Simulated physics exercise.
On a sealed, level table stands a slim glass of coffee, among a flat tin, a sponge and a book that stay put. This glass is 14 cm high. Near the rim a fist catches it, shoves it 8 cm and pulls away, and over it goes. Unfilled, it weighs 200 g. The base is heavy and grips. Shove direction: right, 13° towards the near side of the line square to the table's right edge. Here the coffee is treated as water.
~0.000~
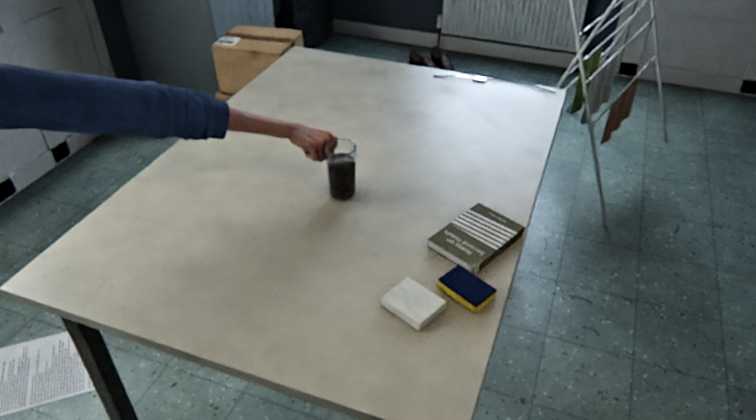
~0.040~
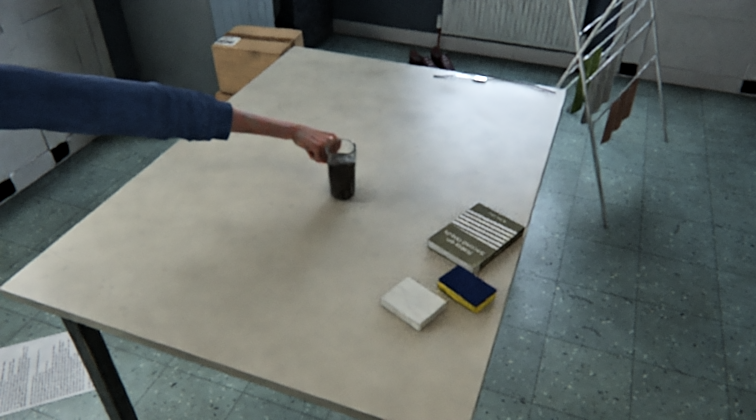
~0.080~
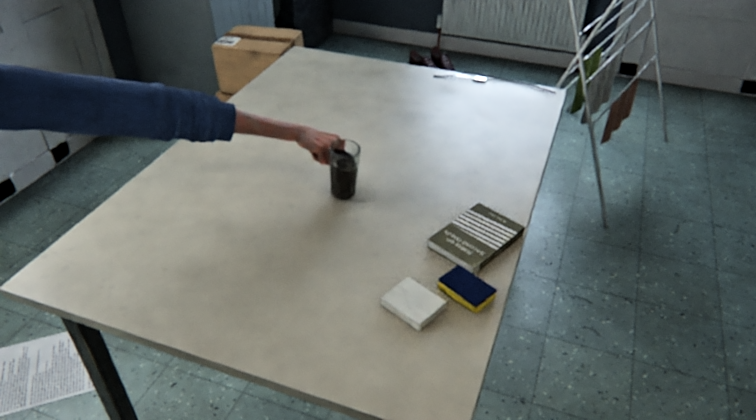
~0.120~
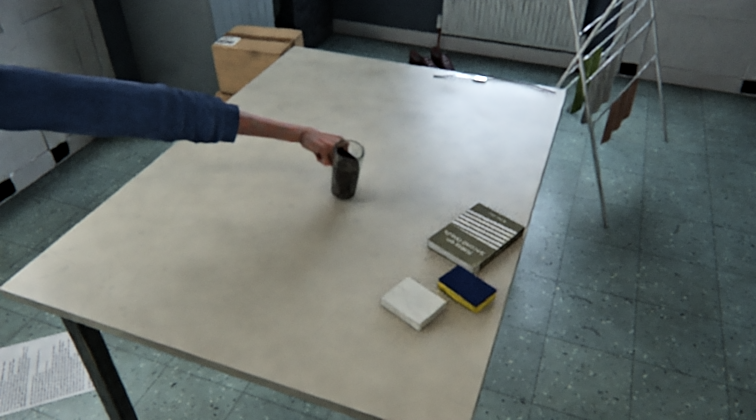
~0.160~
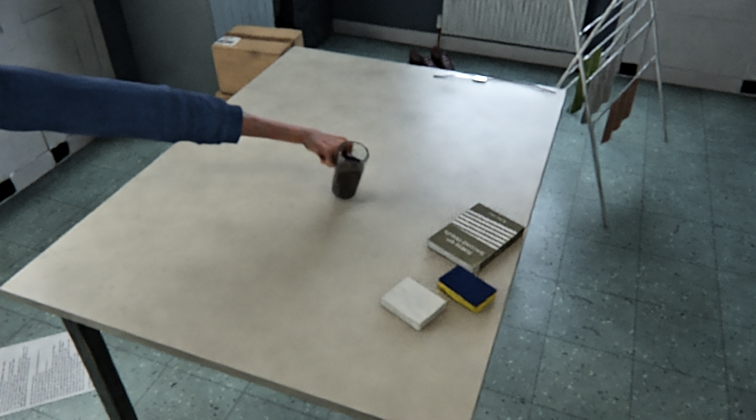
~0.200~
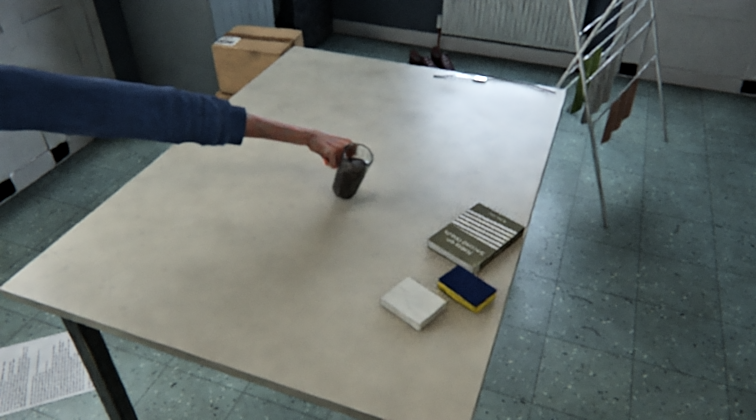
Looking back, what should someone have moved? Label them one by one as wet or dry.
Flat tin - wet; sponge - wet; book - wet.
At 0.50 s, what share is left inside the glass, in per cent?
Near 80 in a hundred.
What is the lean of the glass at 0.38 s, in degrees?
It is at some 60°.
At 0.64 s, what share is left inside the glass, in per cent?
Near 48 in a hundred.
After 0.38 s the tilt is 61° and 100 per cent is in the glass, 0 has run off the table; wet so far, nothing.
After 0.50 s the tilt is 88° and 79 per cent is in the glass, 0 has run off the table; wet so far, nothing.
After 0.64 s the tilt is 88° and 48 per cent is in the glass, 0 has run off the table; wet so far, sponge, book.
After 0.88 s the tilt is 88° and 26 per cent is in the glass, 0 has run off the table; wet so far, flat tin, sponge, book.
In the end 7 per cent is in the glass, 4 has run off the table; wet so far, flat tin, sponge, book.
